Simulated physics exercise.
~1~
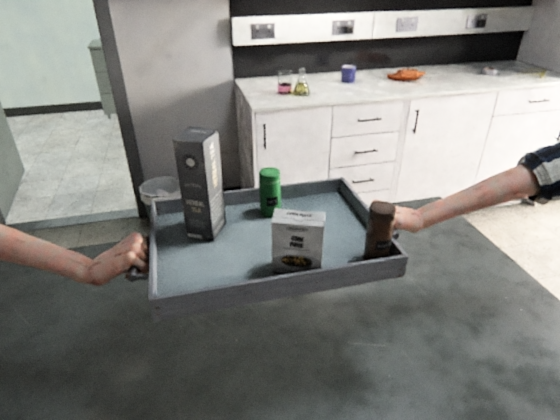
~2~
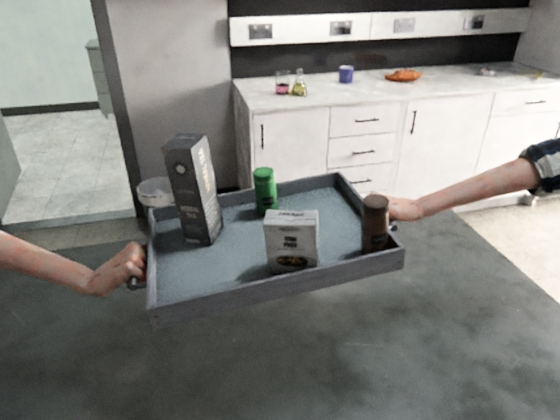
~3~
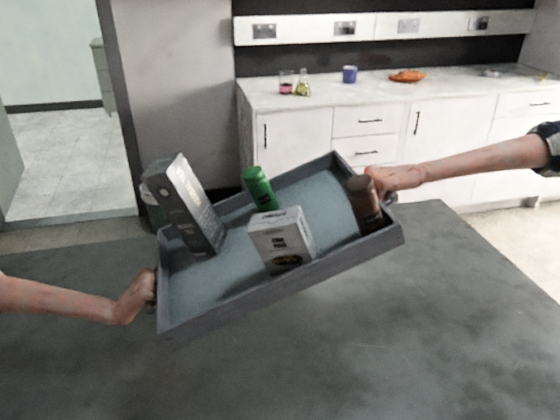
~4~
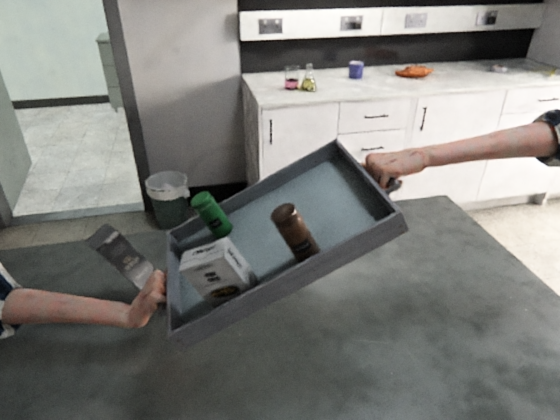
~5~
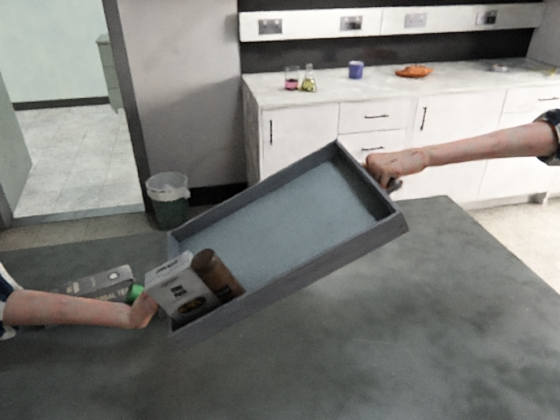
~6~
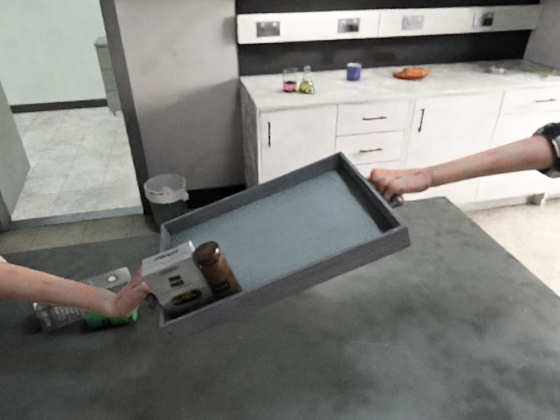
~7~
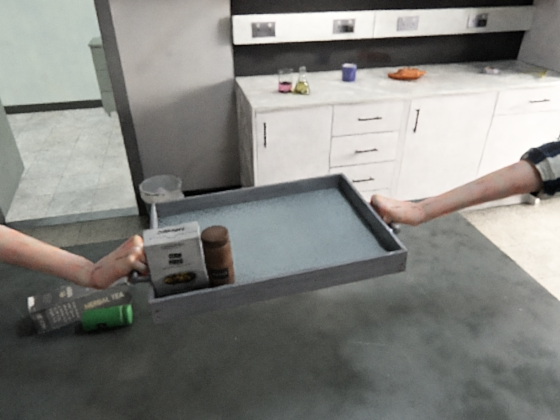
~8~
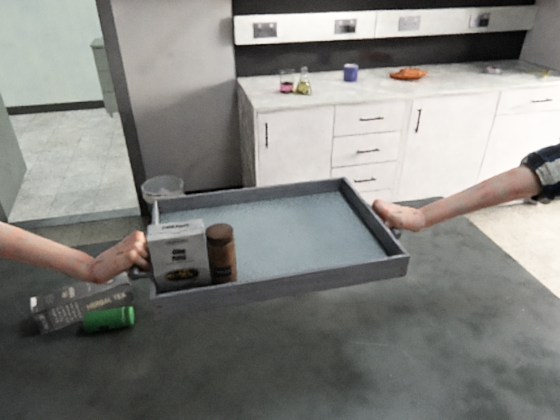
A grey serving tray, gripped at each end by a hand, is held above a dark grey tabletop in a kitchen, seen from slightly above, with white cabinets behind. On it stand a tall dark grey carton at the left, a green shaker and white packet near the middle, and a brown shaker at the right. The tray tips steeply down to the left, and the carton topples over the low edge, followed by the green shaker. The white packet and brown shaker slide into the left corner. The tray levels, leaving these two upright together and the others lying on the table.
